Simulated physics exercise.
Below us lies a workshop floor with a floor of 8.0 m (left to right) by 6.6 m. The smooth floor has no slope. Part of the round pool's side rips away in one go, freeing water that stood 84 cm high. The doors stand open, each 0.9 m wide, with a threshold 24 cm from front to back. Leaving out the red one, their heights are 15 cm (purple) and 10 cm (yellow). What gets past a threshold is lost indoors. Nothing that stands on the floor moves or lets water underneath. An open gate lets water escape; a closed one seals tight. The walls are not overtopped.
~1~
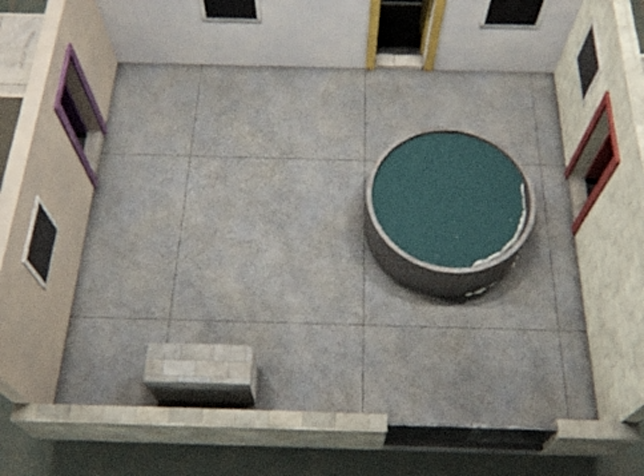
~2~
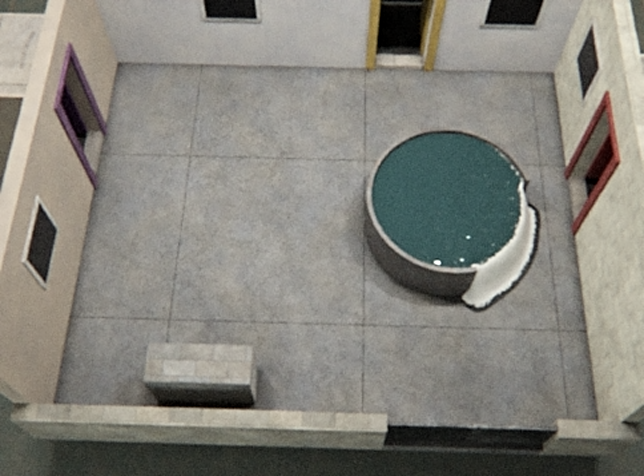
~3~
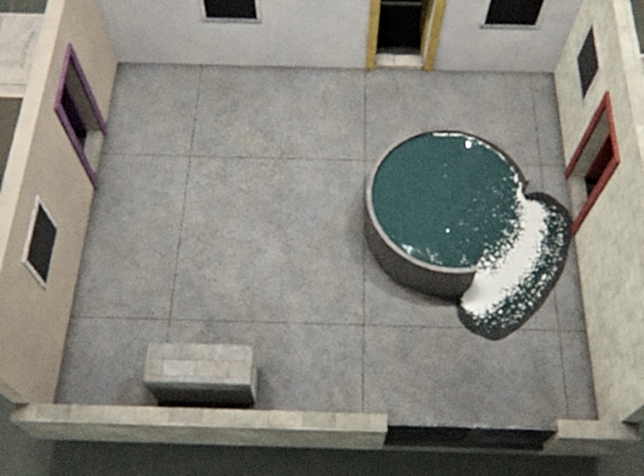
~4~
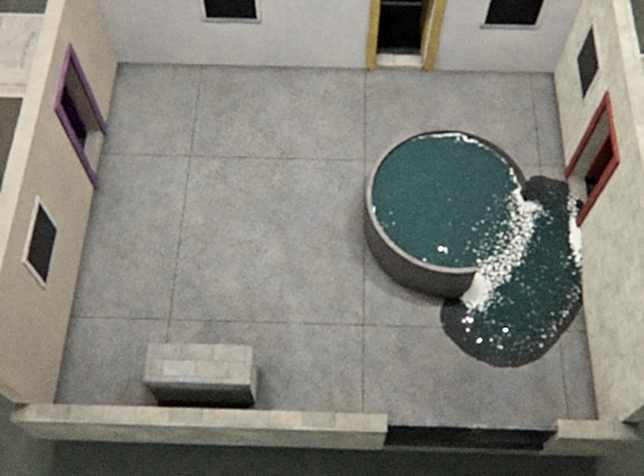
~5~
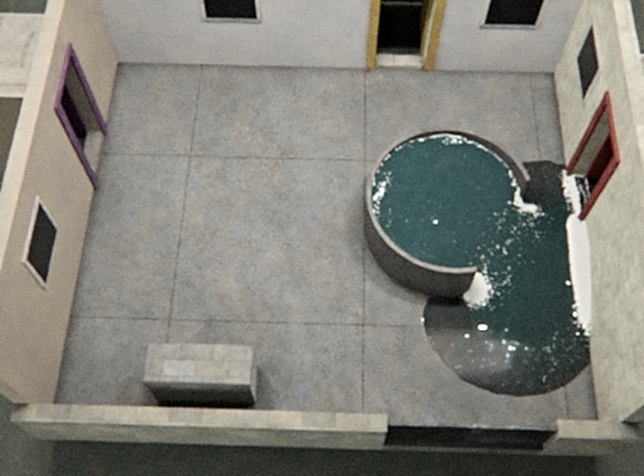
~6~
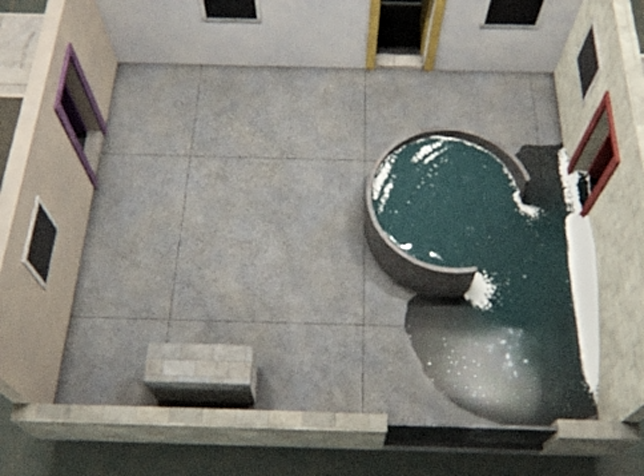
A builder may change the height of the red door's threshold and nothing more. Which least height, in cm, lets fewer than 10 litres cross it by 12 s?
About 37 cm.
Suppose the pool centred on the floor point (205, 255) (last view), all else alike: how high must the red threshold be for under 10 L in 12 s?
Some 15 cm.
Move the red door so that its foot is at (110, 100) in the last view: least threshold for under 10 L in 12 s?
Roughly 17 cm.
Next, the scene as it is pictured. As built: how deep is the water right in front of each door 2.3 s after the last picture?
In cm: Purple 0, yellow 6, red 19.
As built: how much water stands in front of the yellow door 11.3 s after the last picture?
Some 10.0 cm.
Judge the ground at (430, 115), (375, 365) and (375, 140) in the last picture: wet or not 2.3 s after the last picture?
In turn: Flooded, under water, still dry.
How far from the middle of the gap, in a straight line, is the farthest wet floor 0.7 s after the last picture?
Some 3.8 m out.
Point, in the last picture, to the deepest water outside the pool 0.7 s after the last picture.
Near (595, 422).
Then, 0.7 s after the last picture water covers 15 % of the floor, deepest (73 cm) near (595, 422); 25 cm at the red door, 77 litres in over its 13 cm threshold.
Then, 2.3 s after the last picture water covers 50 % of the floor, deepest (45 cm) near (263, 388); 19 cm at the red door, 164 litres in over its 13 cm threshold.
Then, 11.3 s after the last picture water covers 100 % of the floor, deepest (12 cm) near (270, 277); 5 cm at the red door, 191 litres in over its 13 cm threshold.
At the red door as built, the water peaked near 25 cm, 0.3 s after the last picture.
Run again over the same 12 s with other heights there, 30 litres in over 30.5 cm, 4 litres over 41 cm. The limit of 10 litres is kept from about 37 cm up.
